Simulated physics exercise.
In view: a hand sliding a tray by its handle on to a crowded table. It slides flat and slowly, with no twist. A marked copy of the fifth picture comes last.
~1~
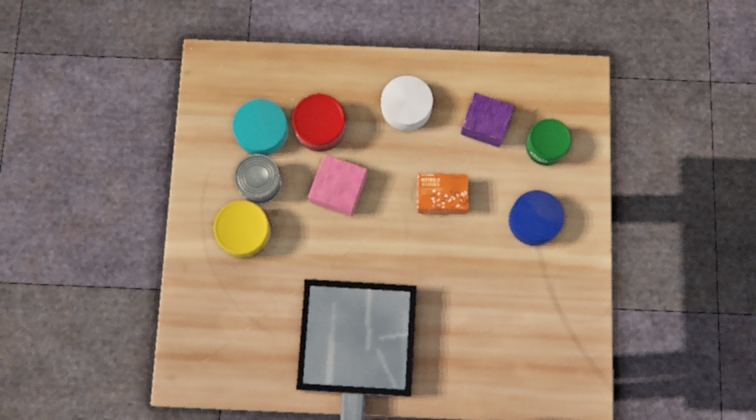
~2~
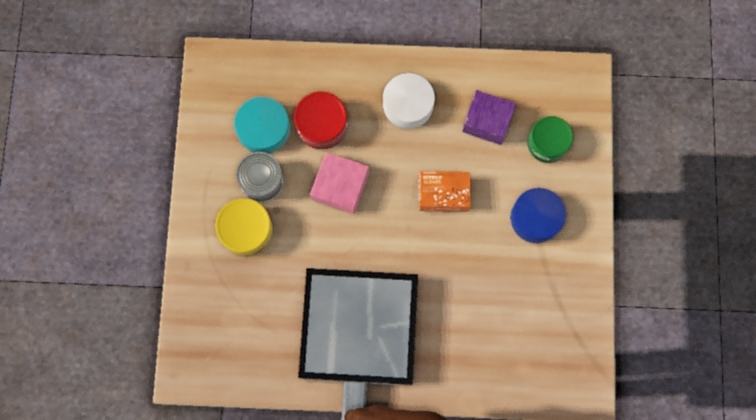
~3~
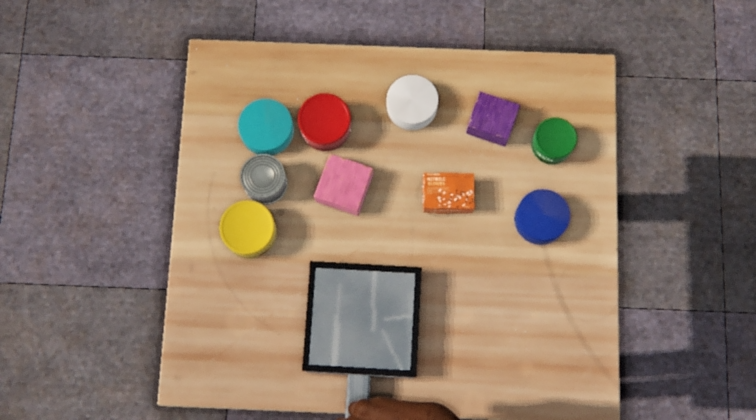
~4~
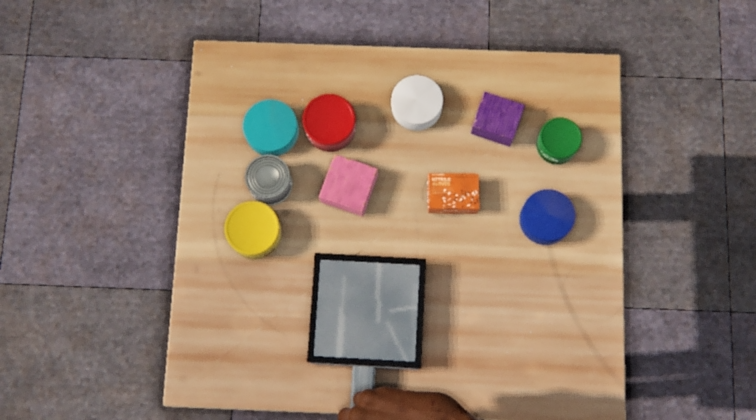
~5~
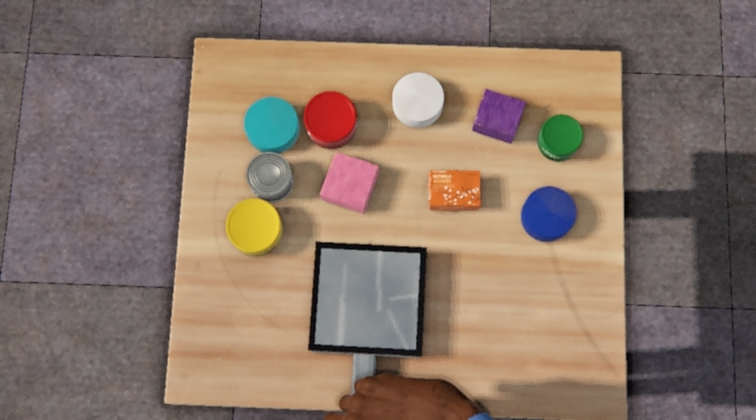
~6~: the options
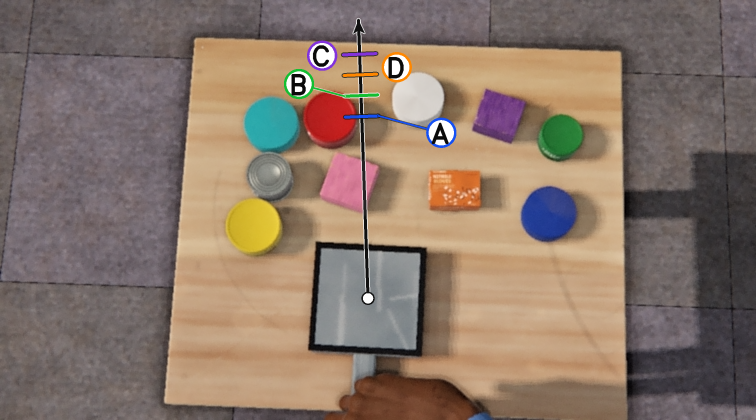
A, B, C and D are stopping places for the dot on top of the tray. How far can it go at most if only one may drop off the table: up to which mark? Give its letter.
No second one falls up to A.
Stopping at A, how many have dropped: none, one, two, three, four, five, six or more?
By then, one.
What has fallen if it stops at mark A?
The red tub.
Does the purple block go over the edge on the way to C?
By then, no.
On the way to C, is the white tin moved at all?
By then, yes.
On the marked copy, A at (362, 117); B at (361, 96); C at (359, 54); D at (361, 75); the arrow from (368, 298) to (359, 21); the white dot at (368, 298).
Following A. Soon after the start, tray (366, 233); red tub (331, 108); pink block (345, 158).
Later, tray (364, 169); red tub (333, 47); pink block (343, 96).
In the end, tray (362, 121); red tub over the edge; white tin (419, 51); one fallen.
As for the rest, B drops three; C drops three; D drops three.
